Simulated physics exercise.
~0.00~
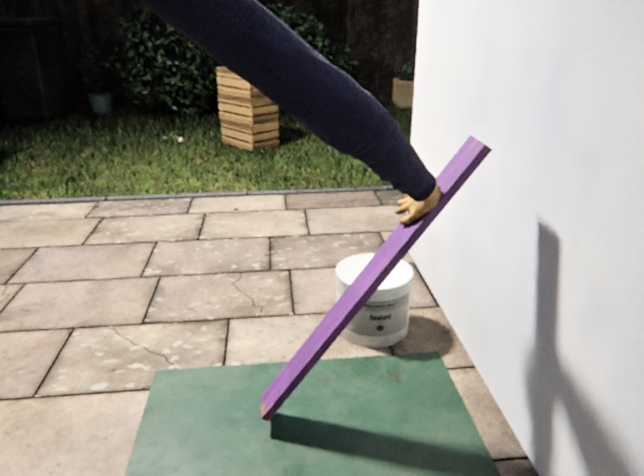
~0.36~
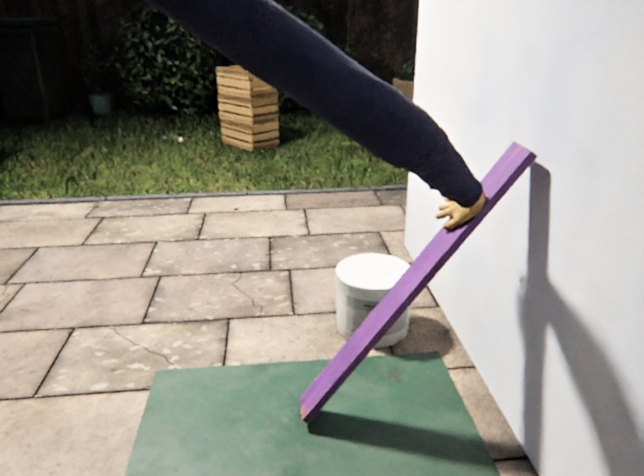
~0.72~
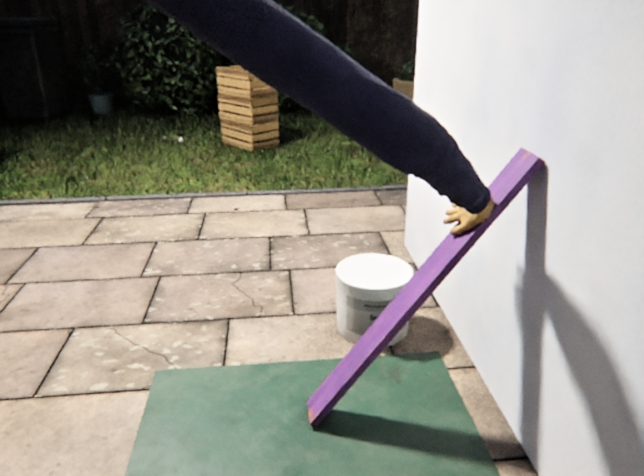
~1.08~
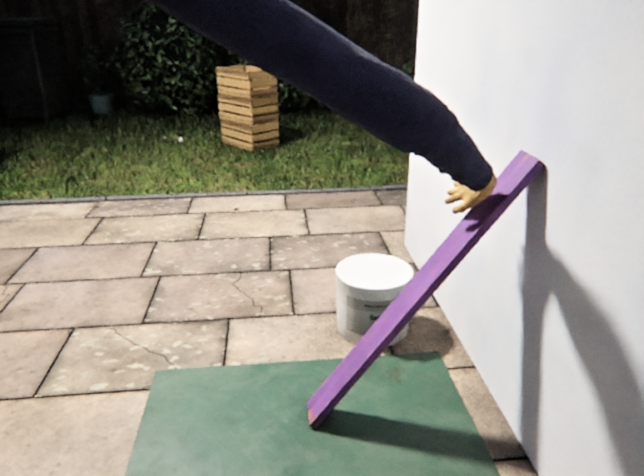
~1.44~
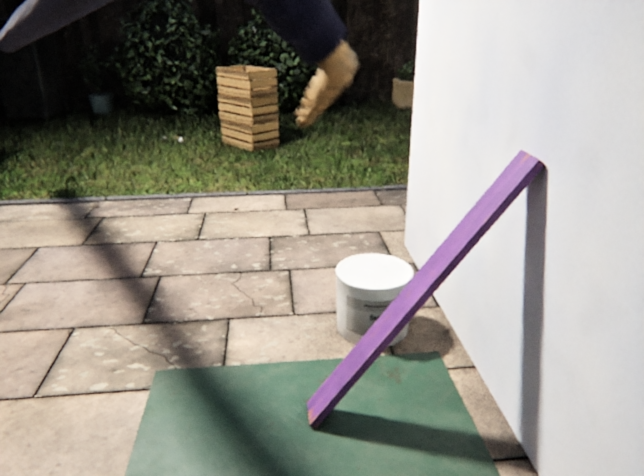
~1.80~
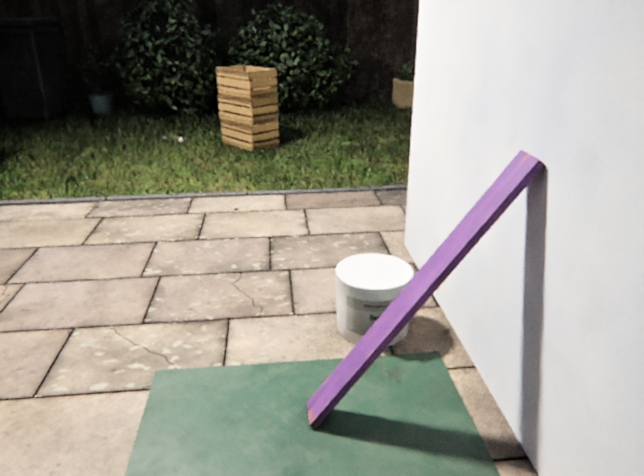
A purple plank is leaned against a white wall by a hand, then stays propped there.
